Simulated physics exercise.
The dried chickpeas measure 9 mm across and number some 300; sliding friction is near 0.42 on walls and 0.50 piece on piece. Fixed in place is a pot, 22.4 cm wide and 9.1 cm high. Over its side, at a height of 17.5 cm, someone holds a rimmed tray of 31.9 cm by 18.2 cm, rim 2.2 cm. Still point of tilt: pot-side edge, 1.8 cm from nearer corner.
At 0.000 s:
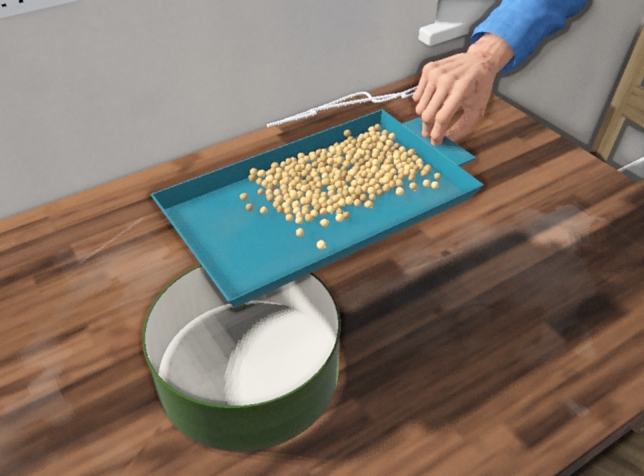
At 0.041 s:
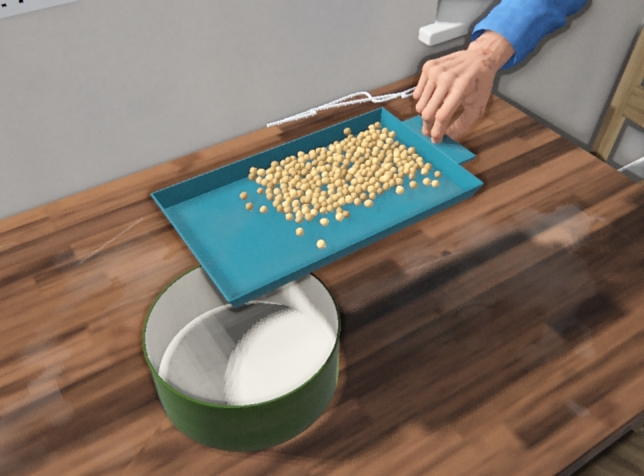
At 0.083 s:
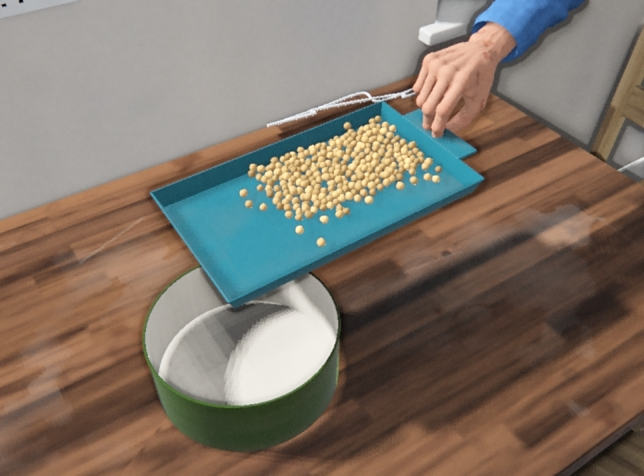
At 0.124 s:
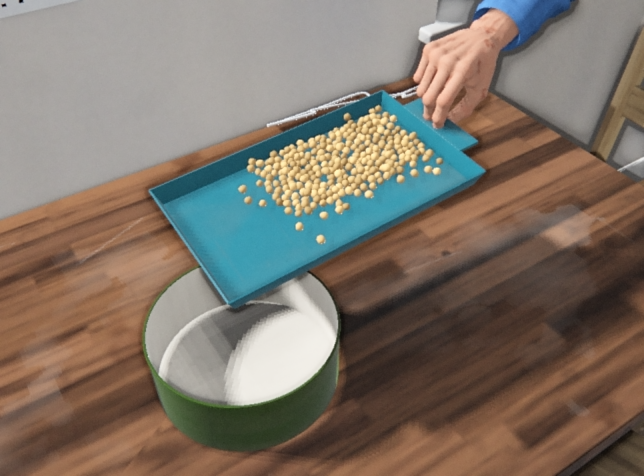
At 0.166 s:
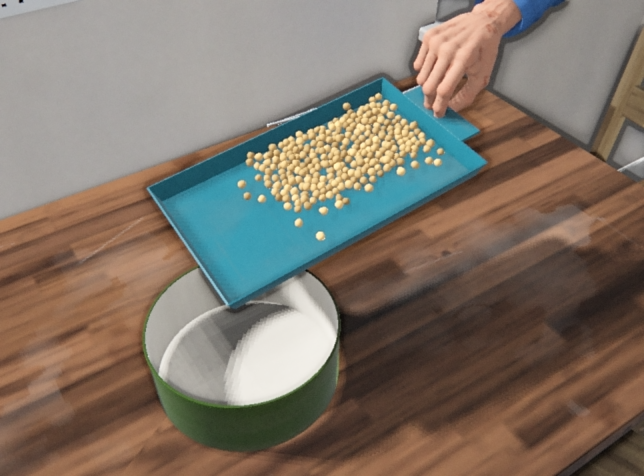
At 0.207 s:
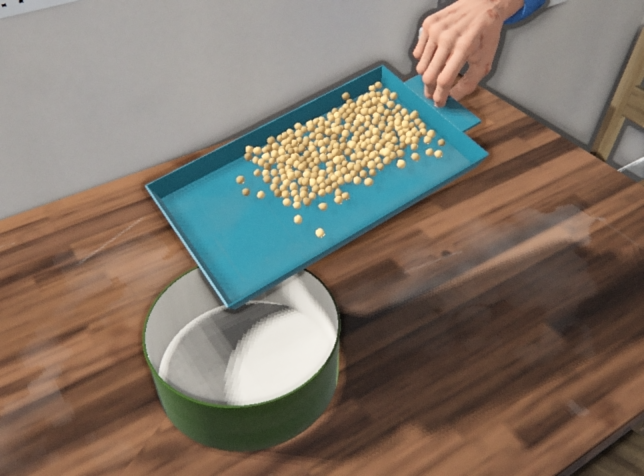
A hand in a blue sleeve gradually raising the far end of a teal tray of chickpeas above a green pot.
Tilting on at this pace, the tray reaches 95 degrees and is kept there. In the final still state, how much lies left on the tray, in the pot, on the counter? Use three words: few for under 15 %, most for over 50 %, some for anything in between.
Left on the tray: Few; pot: Most; counter: Some.
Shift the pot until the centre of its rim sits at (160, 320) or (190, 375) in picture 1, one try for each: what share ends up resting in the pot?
25 and 100 %.
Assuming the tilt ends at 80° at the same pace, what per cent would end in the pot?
I'd say close to 55 percent.
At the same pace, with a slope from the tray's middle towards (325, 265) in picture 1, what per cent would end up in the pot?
Roughly 65 per cent.
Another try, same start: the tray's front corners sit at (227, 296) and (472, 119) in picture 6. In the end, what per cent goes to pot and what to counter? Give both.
In the pot: 25 per cent; on the counter: 75 per cent.
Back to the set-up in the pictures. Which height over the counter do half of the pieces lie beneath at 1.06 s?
About 8 cm.
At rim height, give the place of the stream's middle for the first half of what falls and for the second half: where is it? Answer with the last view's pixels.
Near (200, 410) at first, near (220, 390) afterwards.
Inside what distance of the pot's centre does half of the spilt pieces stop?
That comes to near 24 cm.
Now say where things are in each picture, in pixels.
In the first frame, tray tilt 0 degrees, front corners at (233, 292) and (473, 183); middle of the pieces at (344, 175); pot at (242, 323).
In the second frame, tray tilt 1 degrees, front corners at (232, 293) and (473, 182); middle of the pieces at (344, 173).
In the third frame, tray tilt 2 degrees, front corners at (232, 293) and (474, 177); middle of the pieces at (344, 169).
In the fourth frame, tray tilt 5 degrees, front corners at (232, 294) and (475, 170), lowest corner left front; middle of the pieces at (344, 162).
In the fifth frame, tray tilt 8 degrees, front corners at (231, 296) and (477, 161), lowest corner left front; middle of the pieces at (344, 154).
In the sixth frame, tray tilt 11 degrees, front corners at (231, 297) and (478, 153), lowest corner left front; middle of the pieces at (343, 147); pot at (242, 323). The tray's pace is about 80 degrees a second.
Then, at 0.72 s, tilt 51 degrees; the tray holds 100 %, the pot 0 %.
After 1.06 s, tilt 78 degrees; the tray holds 40 %, the pot 20 %.
Then, at 1.50 s, tilt 95 degrees; the tray holds 0 %, the pot 60 %.
At rest (2.1 s), tray 0 %, pot 60 %, counter 40 %.
